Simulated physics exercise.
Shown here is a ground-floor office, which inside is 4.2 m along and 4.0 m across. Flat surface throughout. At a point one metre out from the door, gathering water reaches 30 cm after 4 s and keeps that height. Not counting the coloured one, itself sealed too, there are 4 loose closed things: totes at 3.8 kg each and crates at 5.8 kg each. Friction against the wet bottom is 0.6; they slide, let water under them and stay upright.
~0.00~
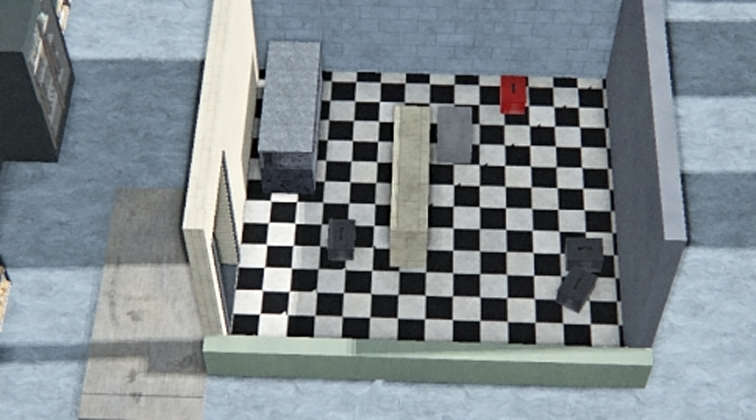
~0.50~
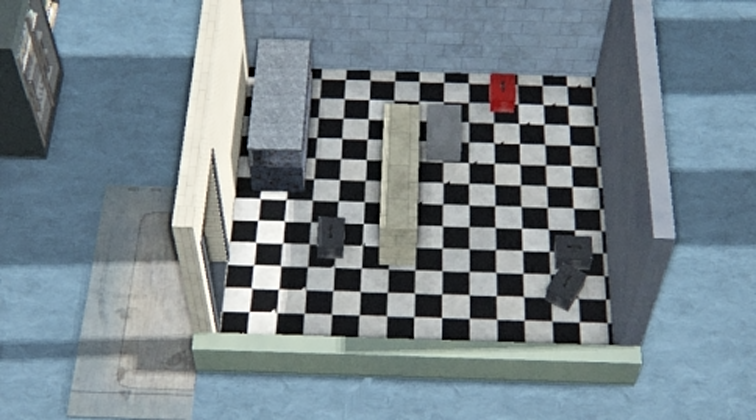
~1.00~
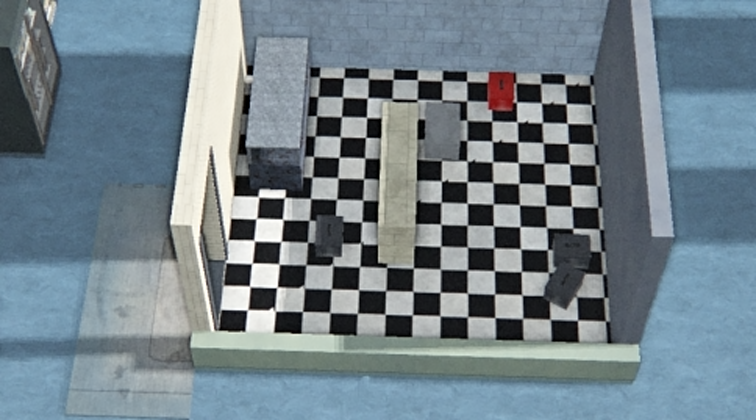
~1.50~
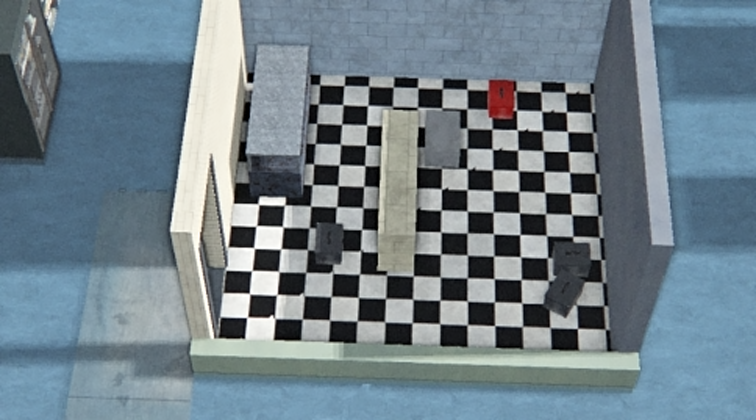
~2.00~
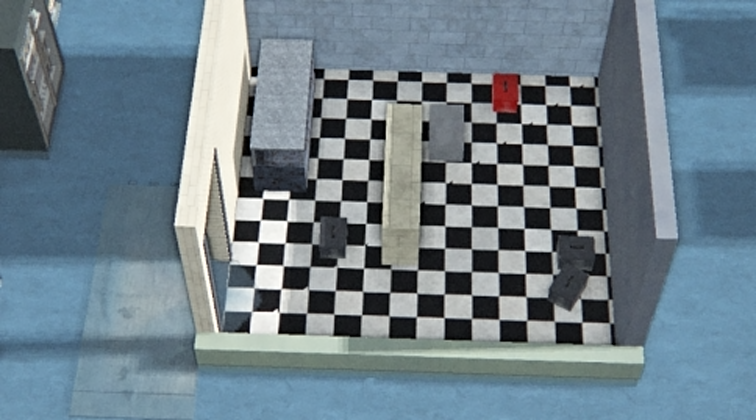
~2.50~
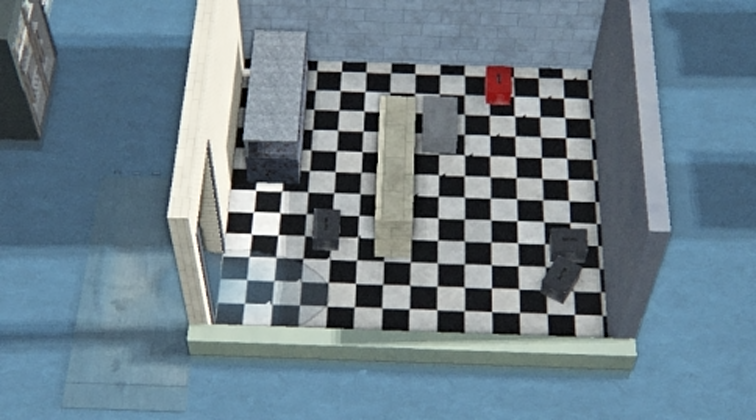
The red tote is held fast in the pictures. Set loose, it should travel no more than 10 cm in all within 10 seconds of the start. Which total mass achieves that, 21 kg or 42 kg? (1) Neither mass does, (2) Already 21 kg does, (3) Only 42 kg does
Only 42 kg does.
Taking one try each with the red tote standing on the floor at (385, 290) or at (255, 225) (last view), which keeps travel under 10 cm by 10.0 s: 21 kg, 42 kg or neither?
Log: Try 1 the heavier pick is required; try 2 the lighter pick works.
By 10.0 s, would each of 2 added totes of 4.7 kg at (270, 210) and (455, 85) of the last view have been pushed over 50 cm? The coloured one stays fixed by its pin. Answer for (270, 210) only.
Answer: It goes not that far.
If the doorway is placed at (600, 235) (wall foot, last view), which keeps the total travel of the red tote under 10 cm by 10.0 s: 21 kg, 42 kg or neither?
That way, the small mass suffices.
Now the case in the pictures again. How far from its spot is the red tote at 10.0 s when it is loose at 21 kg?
20 cm.
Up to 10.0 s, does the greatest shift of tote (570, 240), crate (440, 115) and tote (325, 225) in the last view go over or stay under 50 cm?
Exceeds it; falls short; exceeds it.
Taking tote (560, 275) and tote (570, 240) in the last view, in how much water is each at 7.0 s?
Depth approx. 7 cm / 3 cm.
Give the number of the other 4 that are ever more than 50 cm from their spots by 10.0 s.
That adds up to 3.
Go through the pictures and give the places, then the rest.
The red tote at (514, 89), on the bottom; water covers 0.0 m2; 0 of 5 have shifted, in the first frame.
The red tote at (503, 87), on the bottom; water covers 0.0 m2; 0 of 5 have shifted, in the second frame.
The red tote at (502, 85), on the bottom; 0.0 m2 under water; 0 of 5 have shifted, in the third frame.
The red tote at (502, 93) rests on the ground; 0.0 m2 under water; 0 of 5 have shifted, in the fourth frame.
The red tote at (506, 87) rests on the ground; 0.2 m2 under water; 0 of 5 have shifted, in the fifth frame.
The red tote at (499, 79) rests on the ground; water covers 1.0 m2; 0 of 5 have shifted, in the sixth frame.
After 3.5 s the red tote would be 0 cm from its start with 21 kg and 0 cm from its start with 42 kg; 0 cm of water round it then.
After 4.5 s the red tote would be 0 cm from its start with 21 kg and 0 cm from its start with 42 kg; 0 cm of water round it then.
After 7.0 s the red tote would be 0 cm from its start with 21 kg and 0 cm from its start with 42 kg; 1 cm of water round it then.
After 10.0 s the red tote would be 22 cm from its start with 21 kg and 0 cm from its start with 42 kg; 15 cm of water round it then.
